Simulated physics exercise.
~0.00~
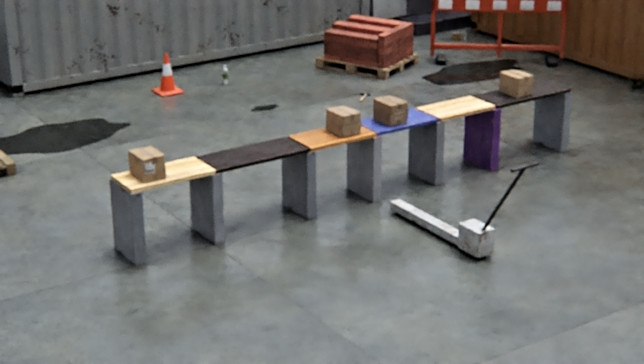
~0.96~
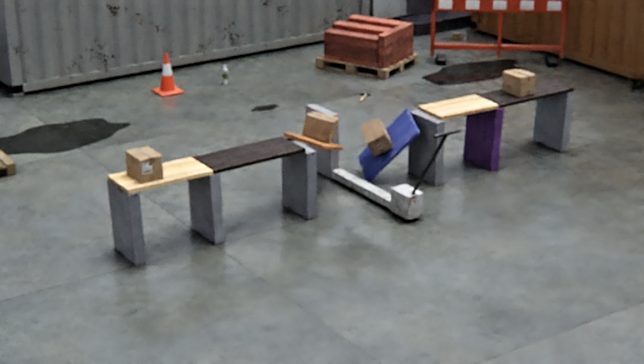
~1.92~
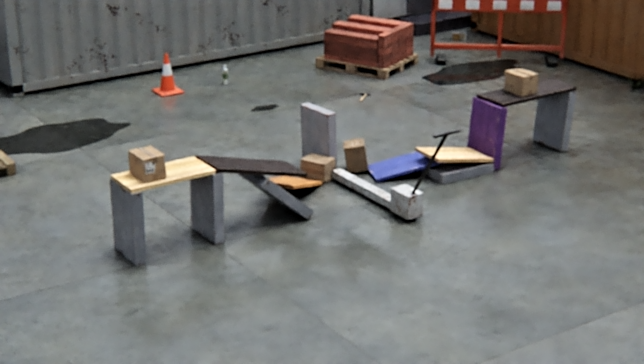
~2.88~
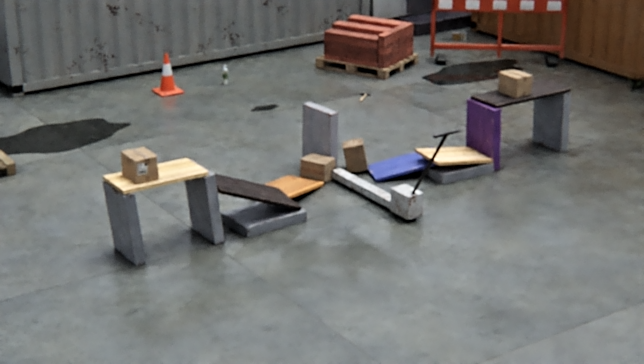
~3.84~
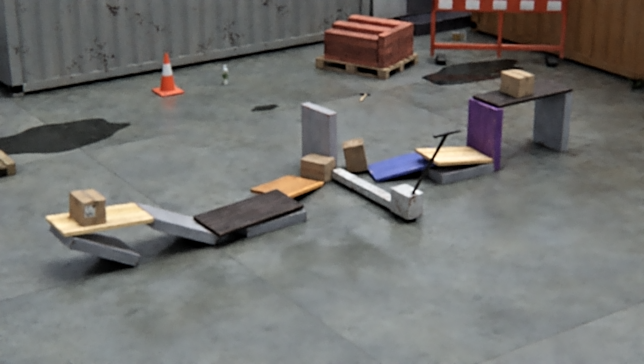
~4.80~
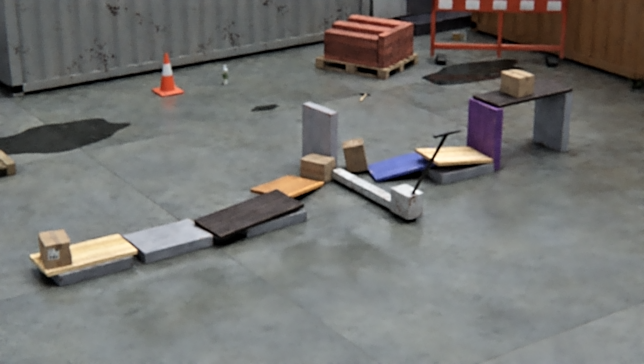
A row of boards on uprights collapses leftward after a jack slides in, leaving the right end standing.
